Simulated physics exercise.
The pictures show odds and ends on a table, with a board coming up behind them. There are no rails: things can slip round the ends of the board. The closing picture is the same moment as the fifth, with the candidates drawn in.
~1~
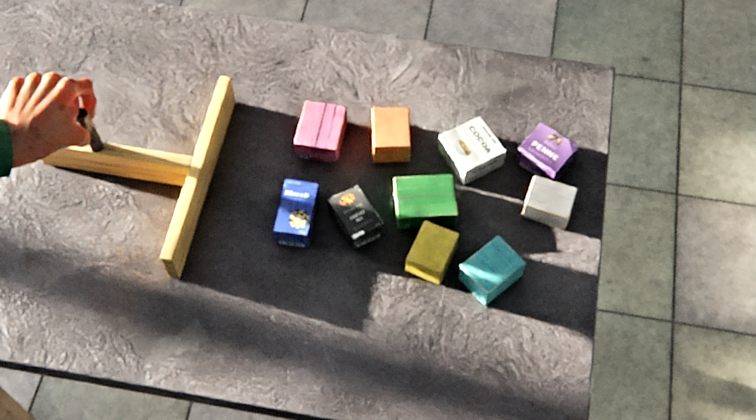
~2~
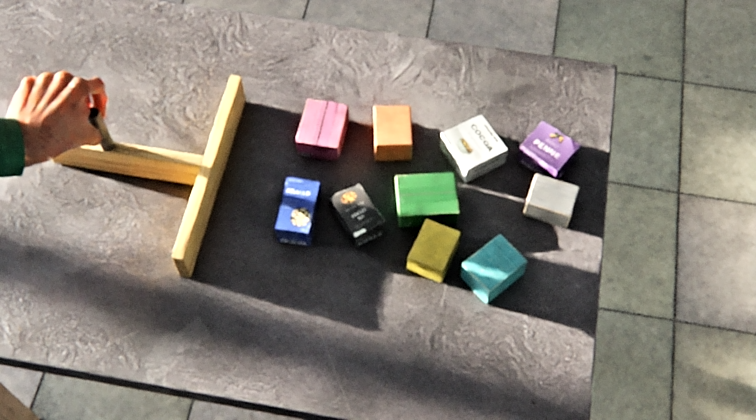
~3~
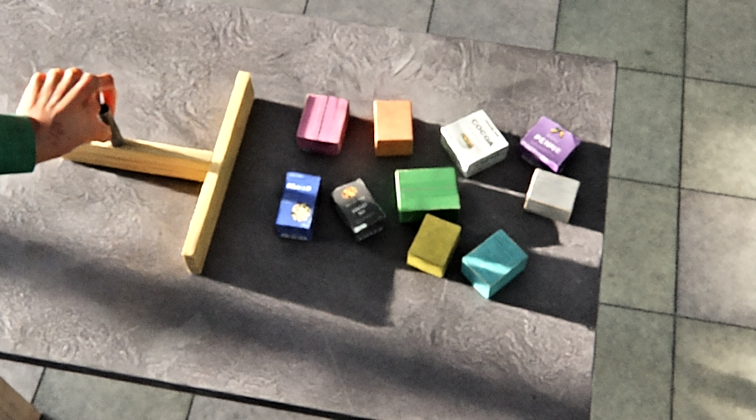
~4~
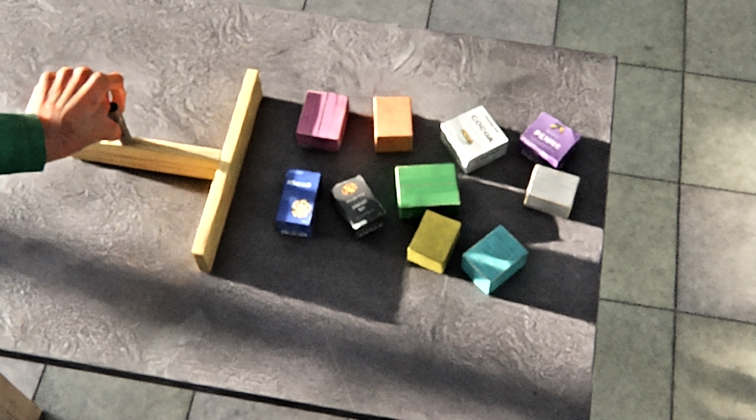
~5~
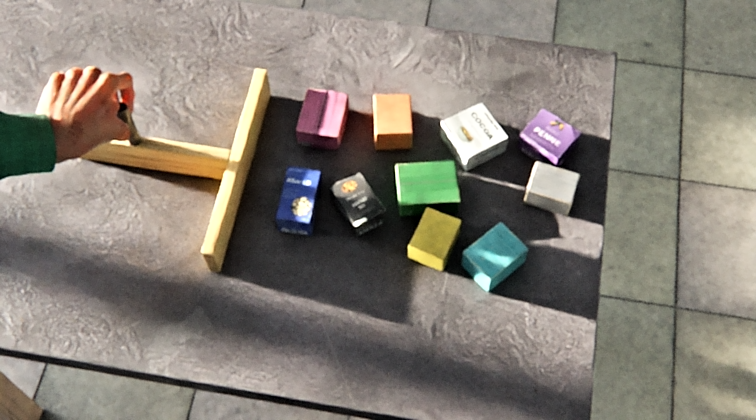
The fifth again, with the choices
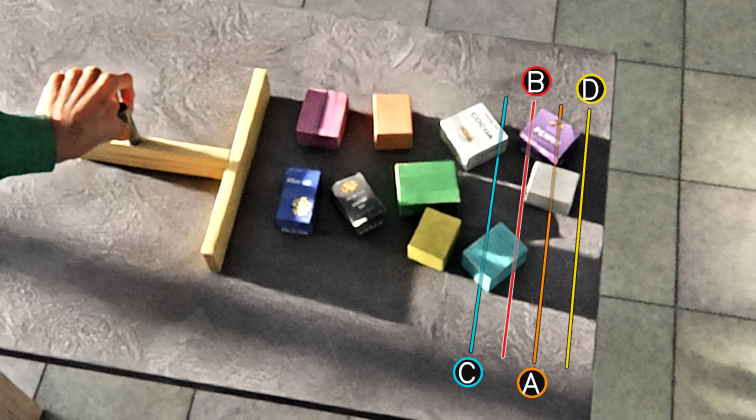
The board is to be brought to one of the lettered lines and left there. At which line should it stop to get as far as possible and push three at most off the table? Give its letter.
It can go as far as C.
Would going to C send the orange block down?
By then, no.
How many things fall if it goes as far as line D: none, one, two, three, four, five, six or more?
By then, six or more.
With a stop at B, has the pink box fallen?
No.
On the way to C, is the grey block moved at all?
Yes.
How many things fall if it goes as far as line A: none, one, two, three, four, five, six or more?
By then, six or more.
On the marked copy, A at (549, 225); B at (520, 220); C at (490, 216); D at (579, 229).
Following C. Soon after the start, board (326, 170); orange block (409, 125); pink box (369, 126).
Later, board (417, 183); purple packet (591, 143); grey block (559, 197).
In the end, board (488, 194); purple packet over the edge; turquoise block over the edge; two fallen.
As for the rest, A drops seven; B drops five; D drops eight.
